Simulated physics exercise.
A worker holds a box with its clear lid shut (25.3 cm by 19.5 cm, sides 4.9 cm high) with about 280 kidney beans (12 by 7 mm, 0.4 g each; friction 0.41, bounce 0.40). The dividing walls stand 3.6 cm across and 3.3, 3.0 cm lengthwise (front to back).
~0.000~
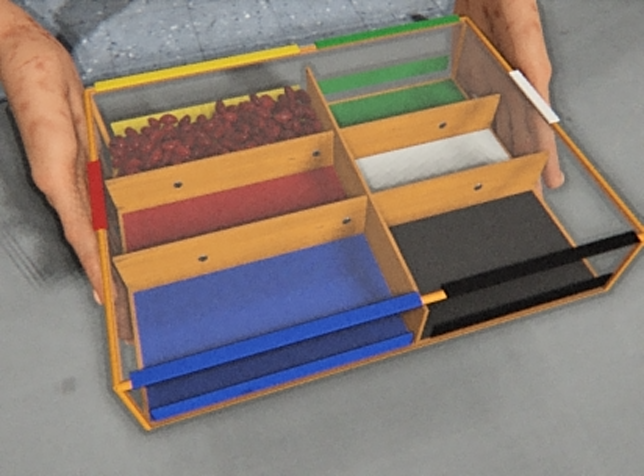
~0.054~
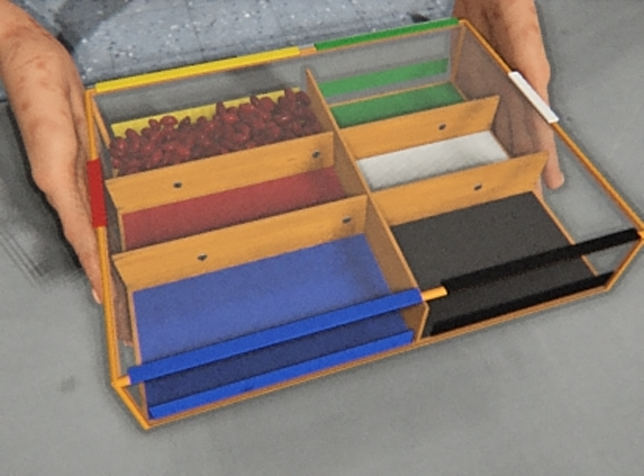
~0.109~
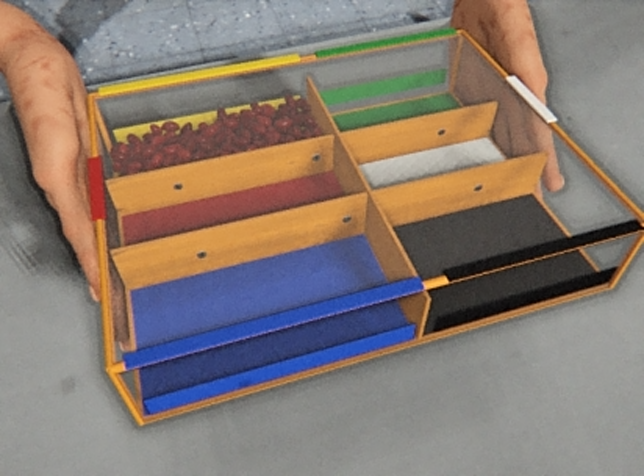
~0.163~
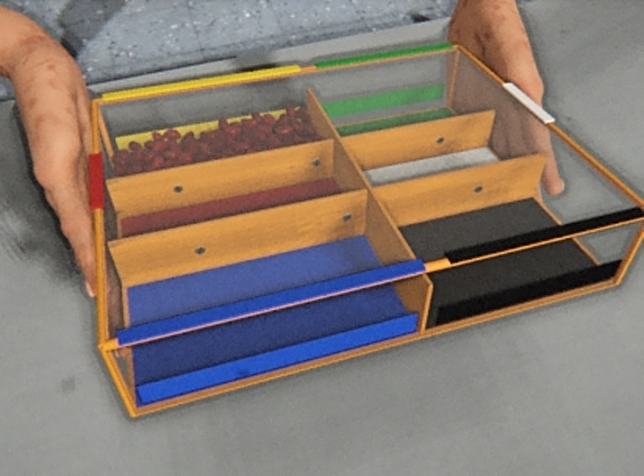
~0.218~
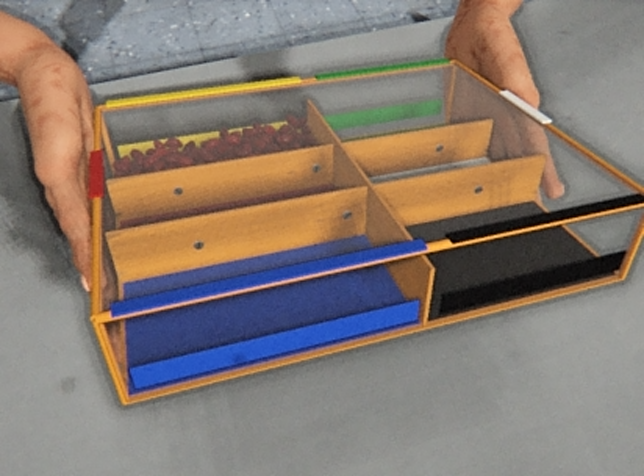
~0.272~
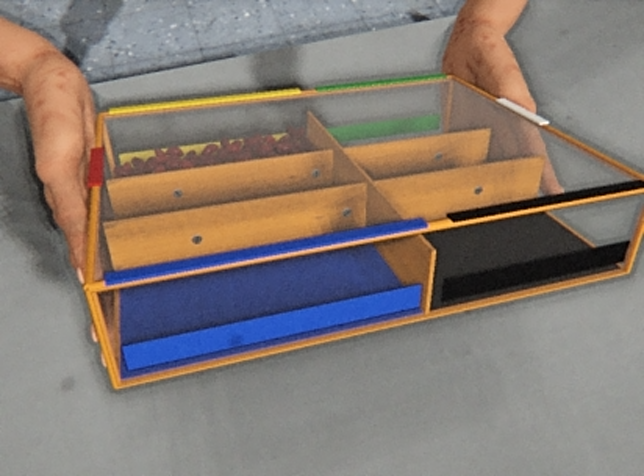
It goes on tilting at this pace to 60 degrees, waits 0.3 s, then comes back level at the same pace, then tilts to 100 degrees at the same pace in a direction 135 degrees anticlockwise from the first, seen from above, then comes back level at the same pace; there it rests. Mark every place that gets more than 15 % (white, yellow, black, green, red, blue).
White: No, yellow: Yes, black: No, green: No, red: Yes, blue: No.
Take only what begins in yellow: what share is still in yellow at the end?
About 60 per cent.
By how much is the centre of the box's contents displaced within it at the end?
About 5.5 cm.
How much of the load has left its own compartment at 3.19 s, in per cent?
Roughly 35 per cent.
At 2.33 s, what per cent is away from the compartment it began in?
Roughly 0 per cent.
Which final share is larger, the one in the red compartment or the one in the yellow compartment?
The larger share is in the yellow compartment.
Then, at 1.39 s, tilt 26 degrees; yellow 100 %; middle of all pieces near (227, 170).
After 2.33 s, tilt 60 degrees; yellow 100 %; middle of all pieces near (231, 152).
After 3.19 s, tilt 64 degrees; yellow 65 %, red 30 %, blue 5 %; middle of all pieces near (214, 209).
Then, at 4.01 s, tilt 0 degrees; yellow 65 %, red 30 %, blue 5 %; middle of all pieces near (152, 185).
At rest (4.7 s), white 0 %, yellow 65 %, black 0 %, green 0 %, red 30 %, blue 5 %.
